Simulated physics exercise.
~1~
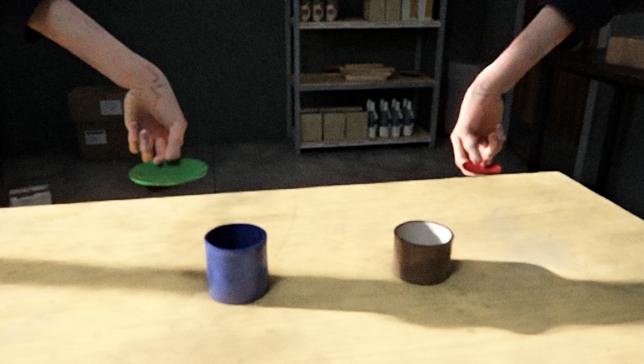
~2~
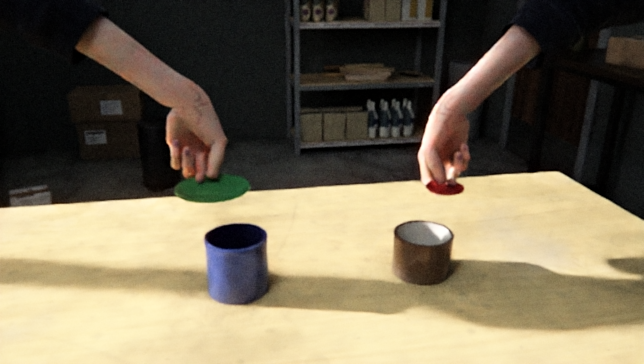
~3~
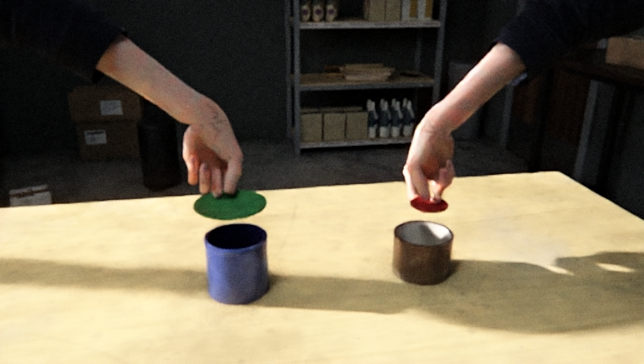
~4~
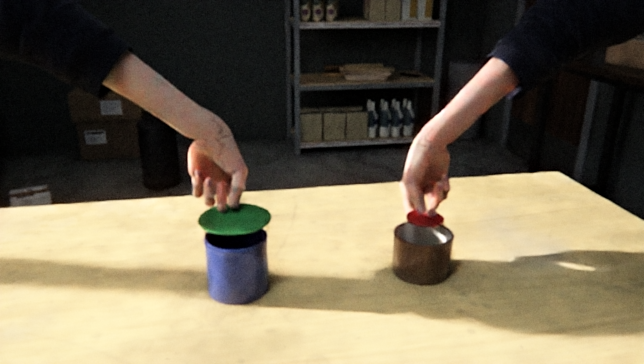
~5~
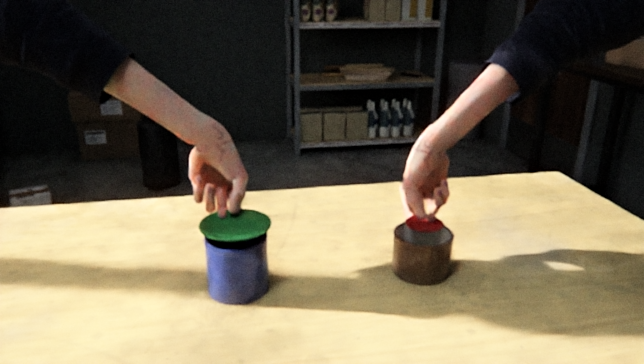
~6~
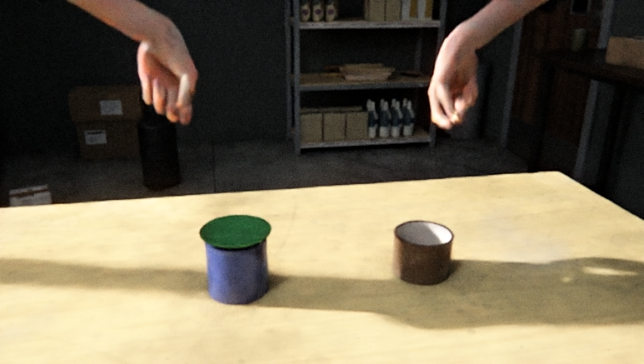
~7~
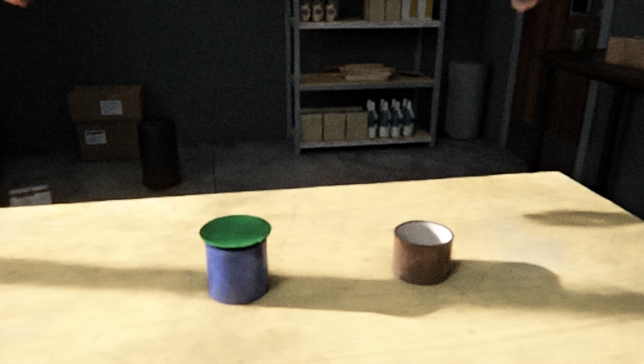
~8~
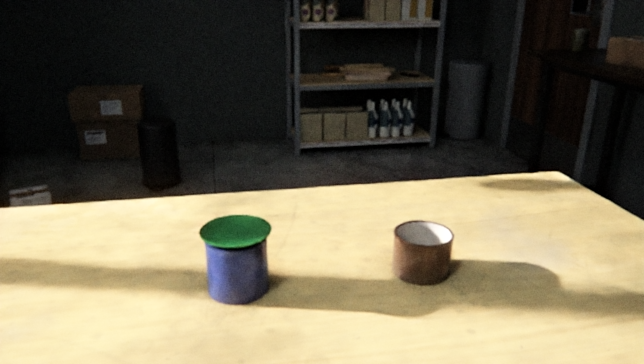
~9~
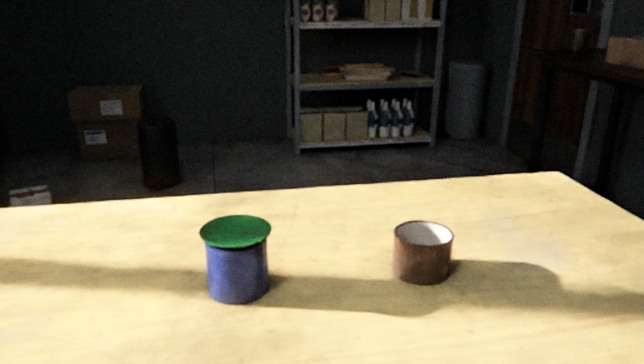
A green disc and a smaller red one were lowered by two hands over a blue jar and a brown pot, then released; the green one stayed on the jar's rim, while the red one dropped inside the pot, out of sight.
